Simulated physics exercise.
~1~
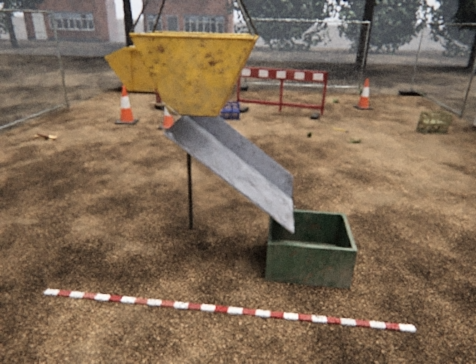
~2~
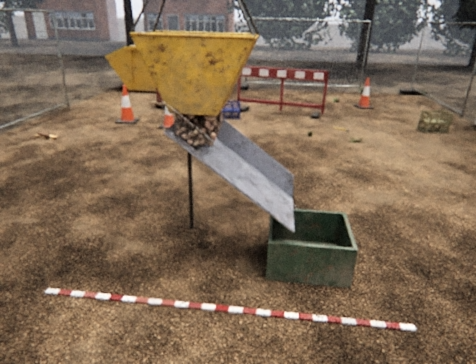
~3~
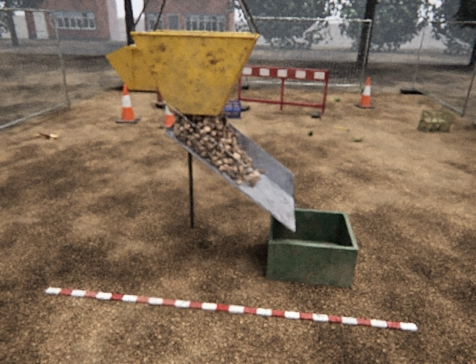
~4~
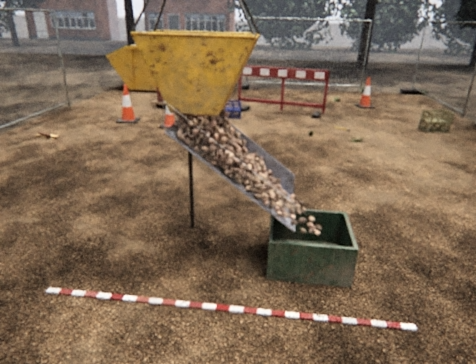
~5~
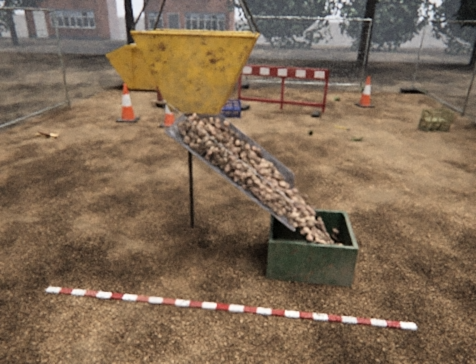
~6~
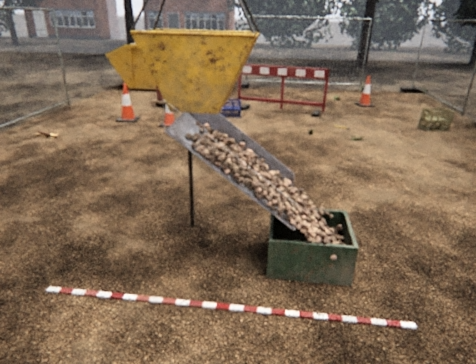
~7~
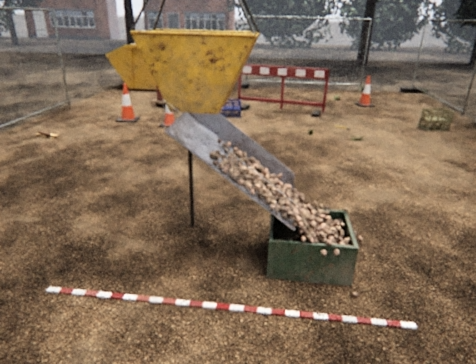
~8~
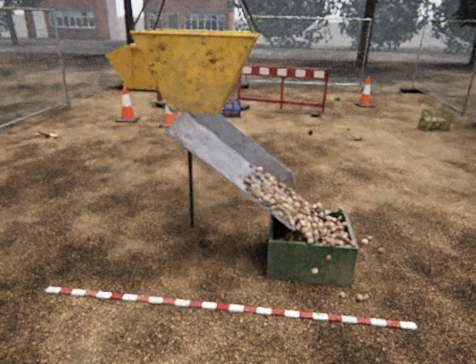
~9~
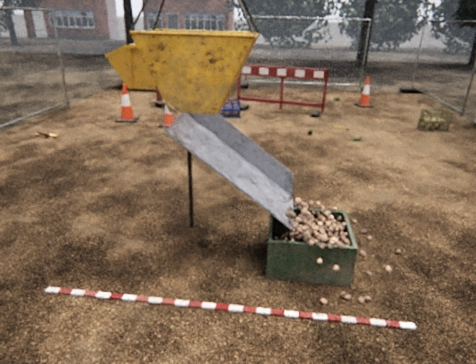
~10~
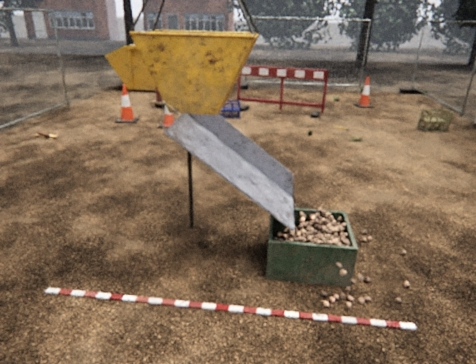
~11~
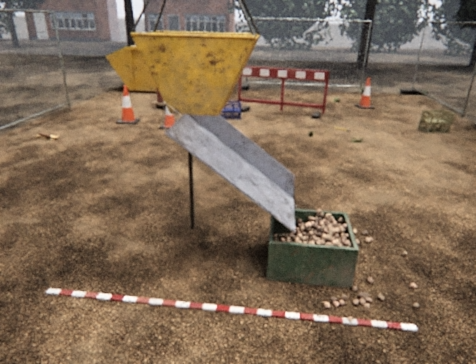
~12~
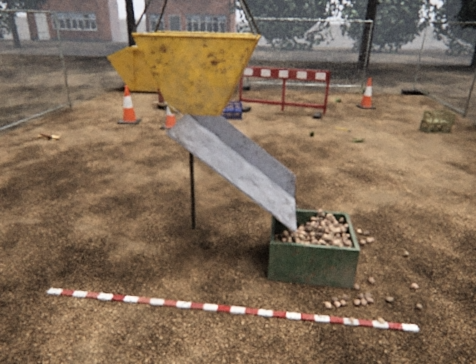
Crushed stones, pale brown and sharp-edged, are hidden at first in a yellow skip hanging still above a grey steel slide in a fenced dirt yard, seen from slightly above by a gently swaying camera. A green bin stands at the slide's lower right end, a red-and-white staff lies in front, and orange cones and a barrier stand behind. The stones drop from the skip's bottom, spread down the slide to the right and pour into the bin. The slide empties as they heap up, and a few spill over. Nearly all rest in the bin, with several scattered beside it on the right.
